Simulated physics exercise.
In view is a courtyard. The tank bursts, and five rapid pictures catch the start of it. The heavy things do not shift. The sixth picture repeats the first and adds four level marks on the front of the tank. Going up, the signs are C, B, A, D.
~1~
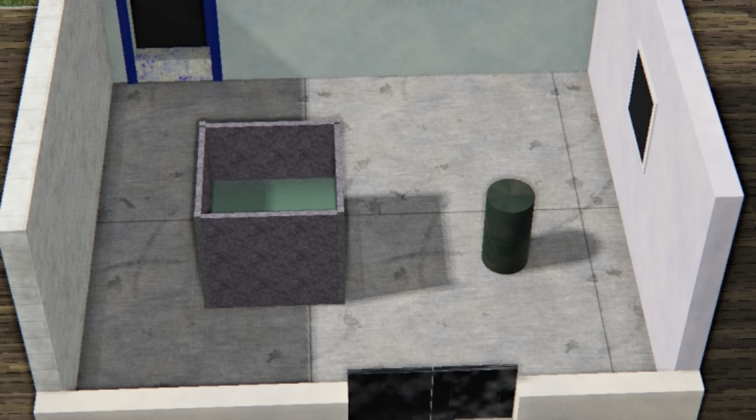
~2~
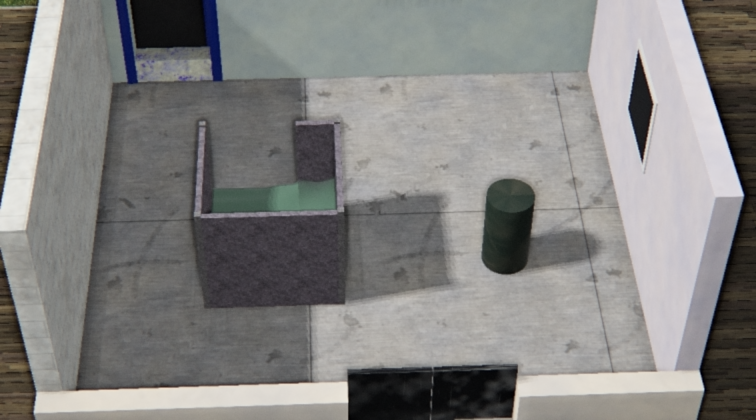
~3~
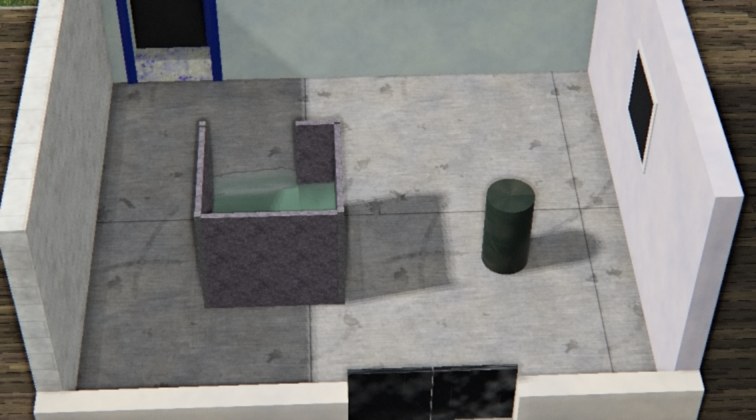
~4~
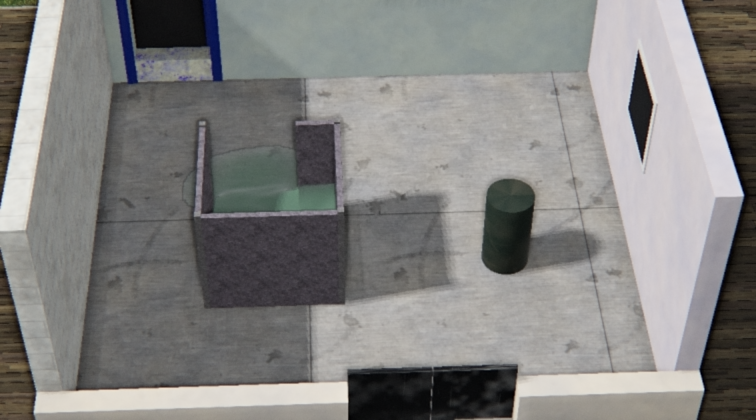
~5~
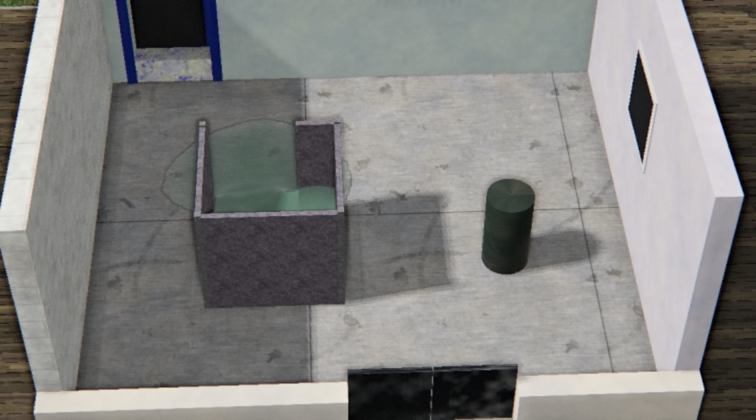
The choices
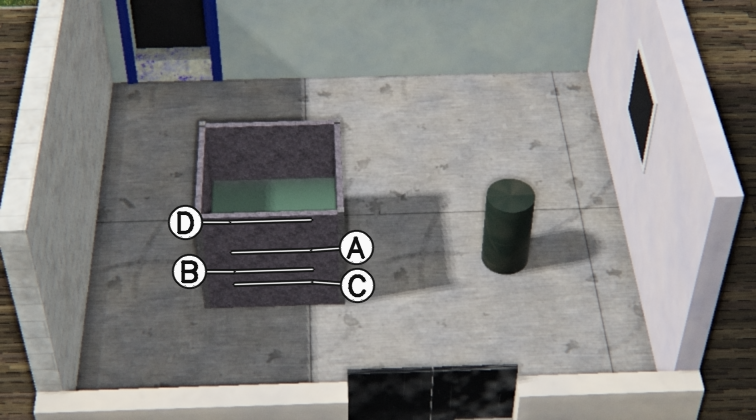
Greenish water in a dark, rough-walled tank starts moving as a gap appears in the tank's back wall, then flows out through it and spreads in a thin sheet over the courtyard floor, while a dark green cylinder stands still.
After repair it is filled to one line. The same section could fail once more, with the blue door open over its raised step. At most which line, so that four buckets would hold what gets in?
Use level A.
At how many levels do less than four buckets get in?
Three.
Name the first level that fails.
Here it is level D.
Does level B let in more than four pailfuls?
No, not at all.
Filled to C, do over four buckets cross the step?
No, not at all.
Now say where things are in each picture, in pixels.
Water in the tank at rest, its middle at (273, 220); foot of the blue doorway at (175, 81); shut gate at (432, 376), in the first frame.
Water covers 1 % of the ground, its front hidden from here, in the second frame.
Water covers 3 % of the ground, its front hidden from here, in the third frame.
Water covers 5 % of the ground, its front hidden from here, in the fourth frame.
Water covers 8 % of the ground, its front hidden from here, in the fifth frame.
In white, A at (272, 251); B at (273, 270); C at (274, 283); D at (270, 221); from the bottom up C, B, A, D.
For level A, a splash gets over, under a bucket.
For level B, nothing gets over.
For level C, nothing gets over.
For level D, about 9 bucketfuls get in.
